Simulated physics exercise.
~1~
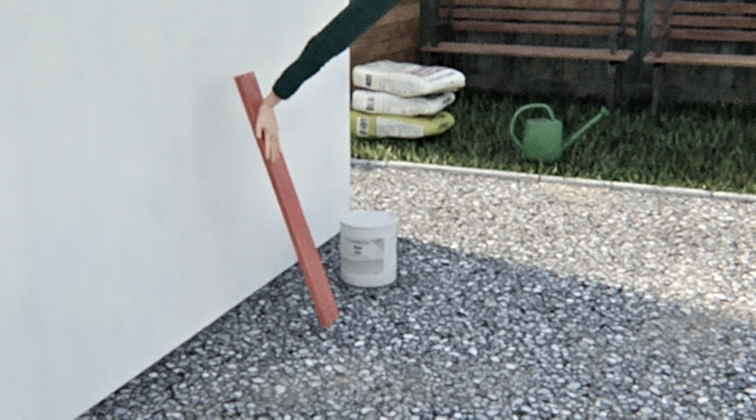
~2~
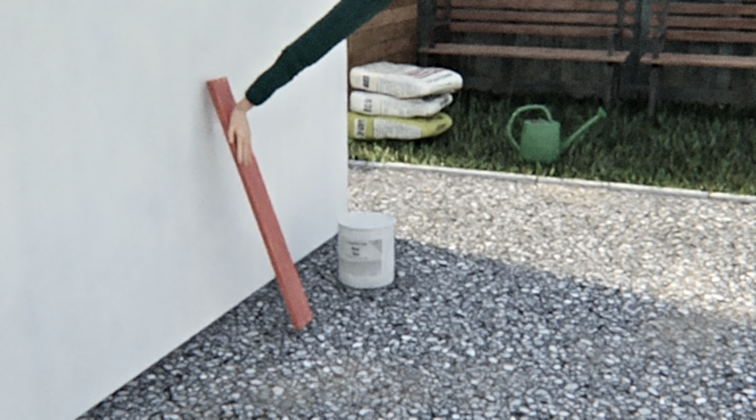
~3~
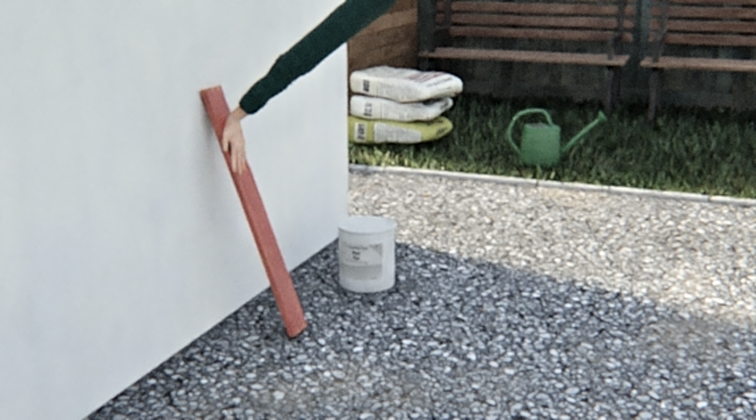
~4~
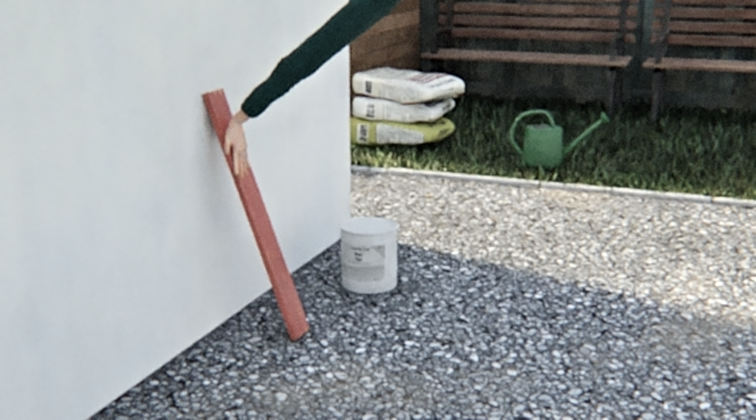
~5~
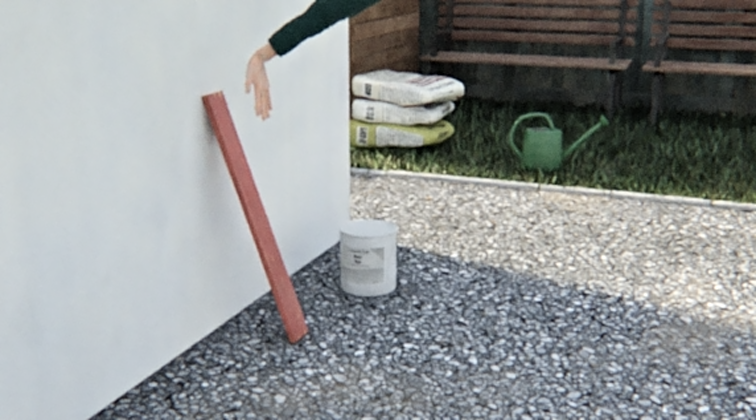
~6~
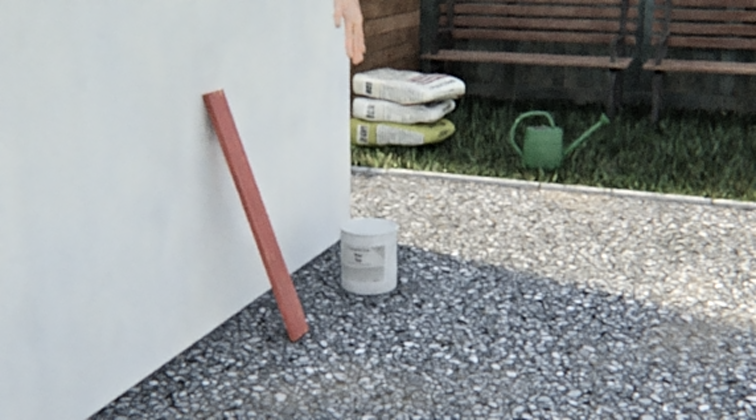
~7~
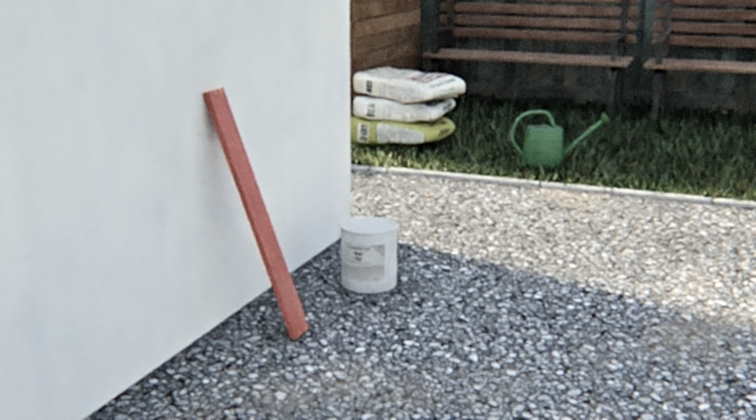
A long red plank, held near its top by a hand in a dark green sleeve, tilts against a white wall beside a white pail on gravel. The hand shifts the plank a short way to the left, then a touch farther, until it settles with its upper end on the wall. After holding it still for a moment, the hand lets go and draws back to the right, leaving the view. The plank stays leaning, unmoved, with the pail still standing nearby and the bags and green watering can resting behind.
